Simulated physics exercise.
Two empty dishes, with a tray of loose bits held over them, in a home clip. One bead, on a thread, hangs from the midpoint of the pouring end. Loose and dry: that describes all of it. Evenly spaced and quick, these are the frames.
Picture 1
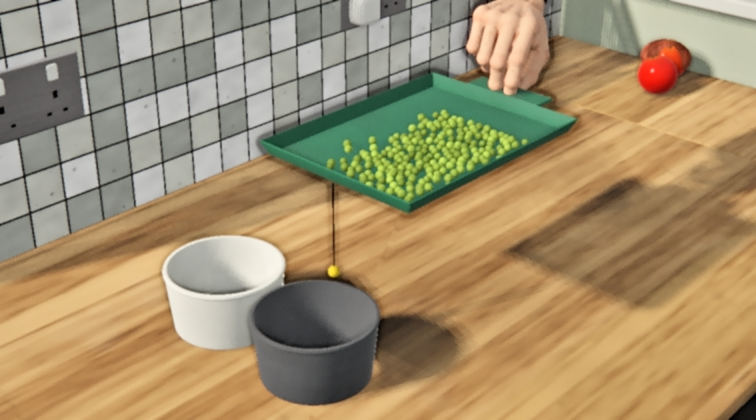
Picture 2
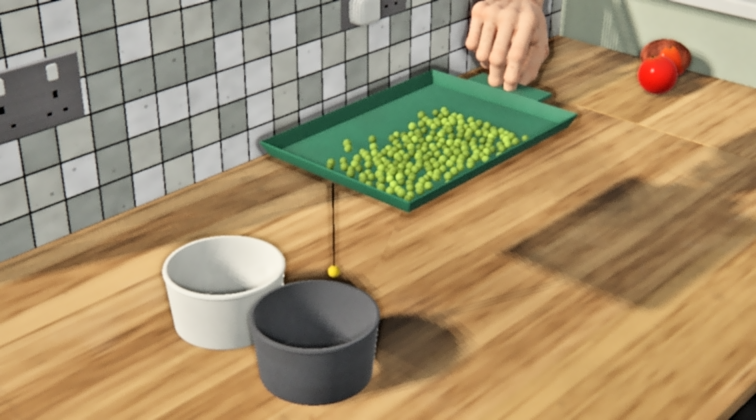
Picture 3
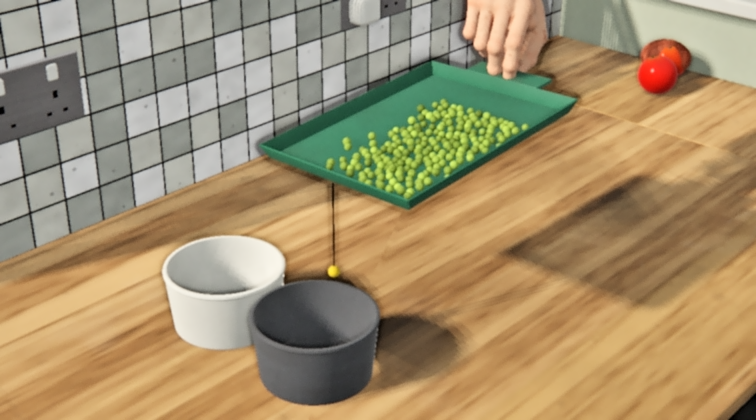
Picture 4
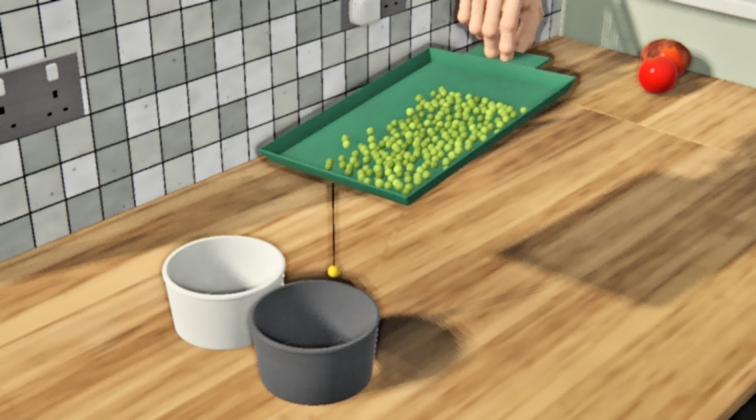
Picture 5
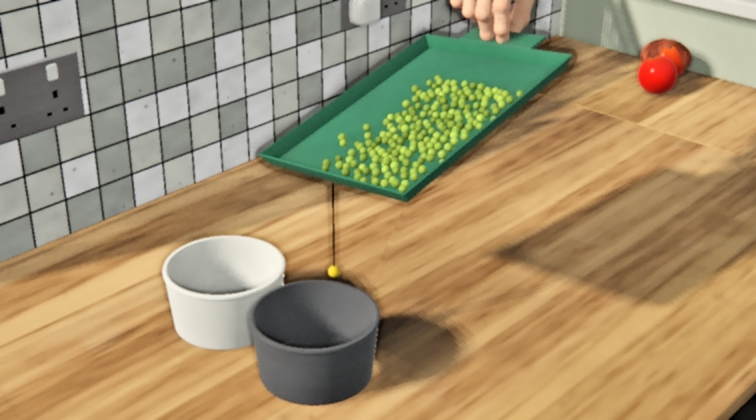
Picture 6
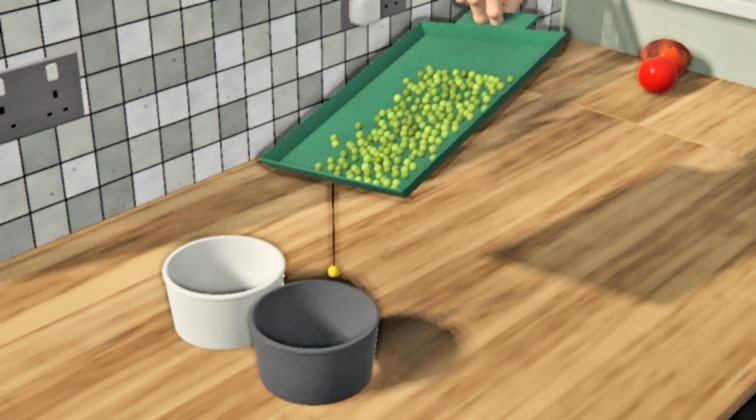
A wooden kitchen counter beside a grey and white tiled wall is seen from above at an angle by a still camera. A hand holds a green tray of small green peas, with a yellow bead hanging on a dark thread from its near edge, above and behind a white dish and a dark grey one. The hand raises the tray's far end, gradually at first, then more steeply, and the peas start sliding toward the near edge.
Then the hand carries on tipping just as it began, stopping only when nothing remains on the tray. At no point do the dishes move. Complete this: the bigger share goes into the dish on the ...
Left.
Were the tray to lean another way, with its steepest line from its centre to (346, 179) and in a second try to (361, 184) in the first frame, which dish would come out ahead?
Case one: The dish to the right. Case two: The dish to the right.
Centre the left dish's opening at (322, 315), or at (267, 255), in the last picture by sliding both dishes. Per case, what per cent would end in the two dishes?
Close to 0 in a hundred, followed by close to 90 in a hundred.
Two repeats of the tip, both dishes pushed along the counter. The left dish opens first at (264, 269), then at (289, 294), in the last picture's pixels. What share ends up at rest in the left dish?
In order: 90 percent and 30 percent.
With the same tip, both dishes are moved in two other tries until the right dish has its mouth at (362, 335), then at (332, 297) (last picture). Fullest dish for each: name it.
The dish to the left, then the dish to the left.
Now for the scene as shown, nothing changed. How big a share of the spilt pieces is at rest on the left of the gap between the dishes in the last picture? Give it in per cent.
Looks to be around 10 per cent of the spill.
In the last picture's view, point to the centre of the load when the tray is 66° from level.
Check around (272, 199) in the last picture.
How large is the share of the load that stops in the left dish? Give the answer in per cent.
Near 80 %.
Just after the last frame, tray tipped steeply; roughly a third on the tray; just a few in the right dish; roughly a third in the left dish; roughly a quarter in the air.
A moment on, tray tipped past a quarter turn; about a tenth in the right dish; the larger part in the left dish; about a tenth outside both; just a few in the air.
Further on, tray tipped past a quarter turn; about a tenth in the right dish; the larger part in the left dish; about a tenth outside both.
When it is over, tray tipped past a quarter turn; about a tenth in the right dish; the larger part in the left dish; about a tenth outside both.
